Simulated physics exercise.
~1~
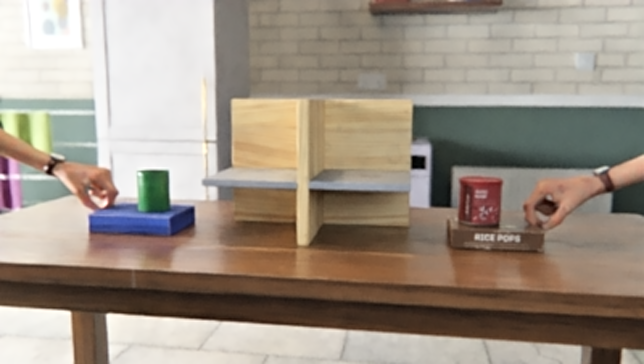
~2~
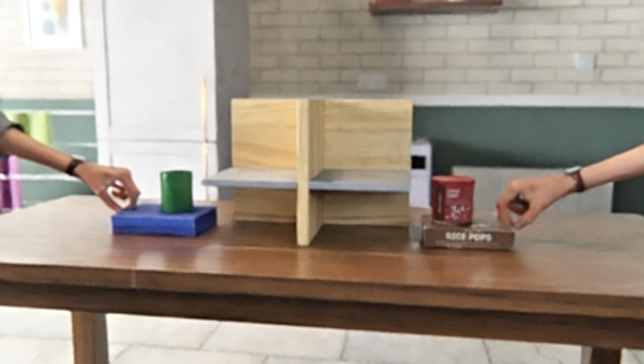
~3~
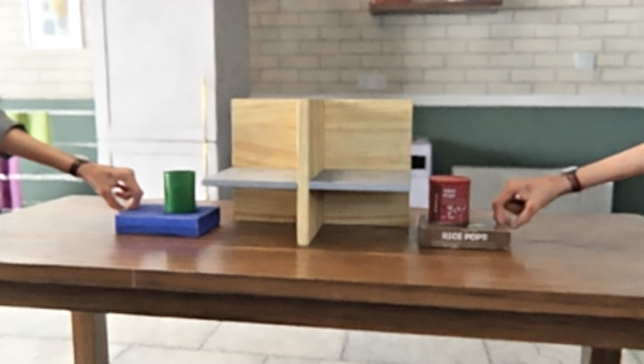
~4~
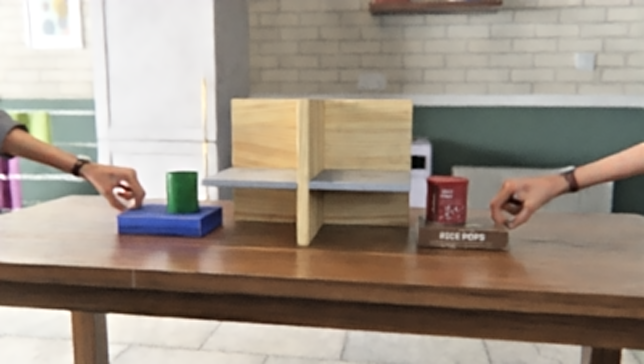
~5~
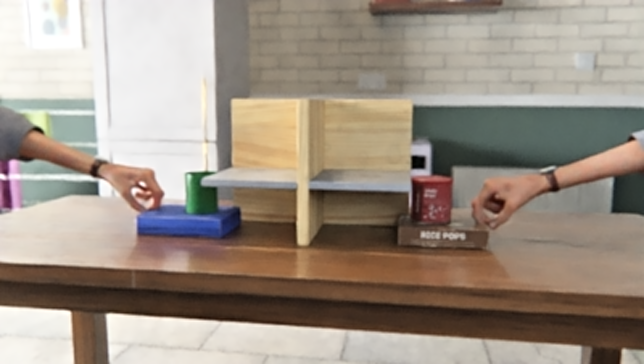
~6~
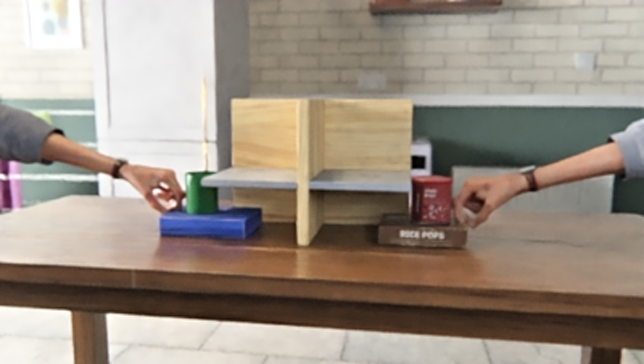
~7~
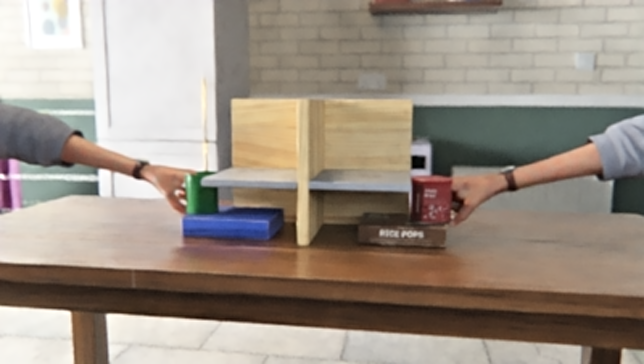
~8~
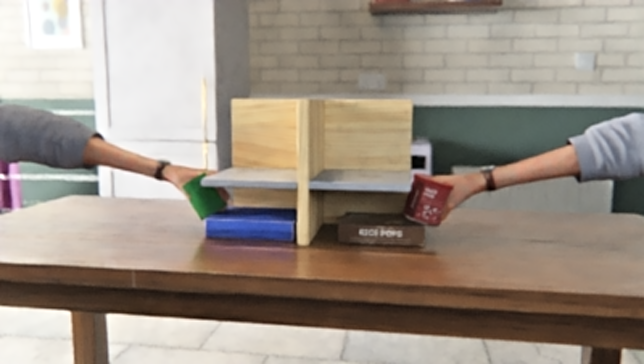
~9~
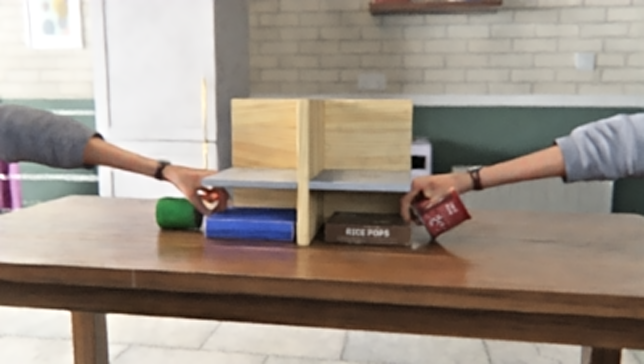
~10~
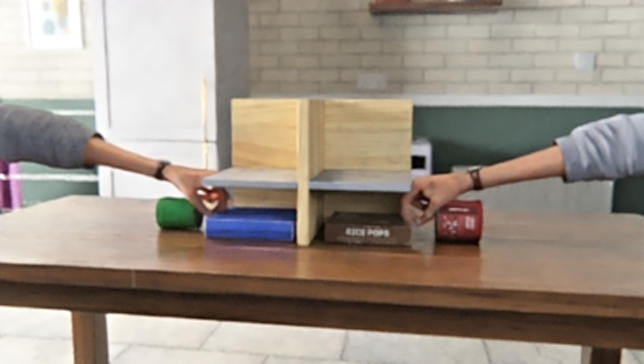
At first, a green beaker stands on a blue board at the left and a red pot stands on a brown packet at the right, with a wooden stand between them on a table. A hand on each side slides its carrier inward, taking the beaker and pot along. Both containers then meet the ends of the grey shelf and stop, while the carriers keep sliding beneath it. The beaker and pot tip outward as their supports move away. The beaker drops to the table first, then the pot, and both end lying on their sides outside the stand, with the carriers tucked under the shelf.
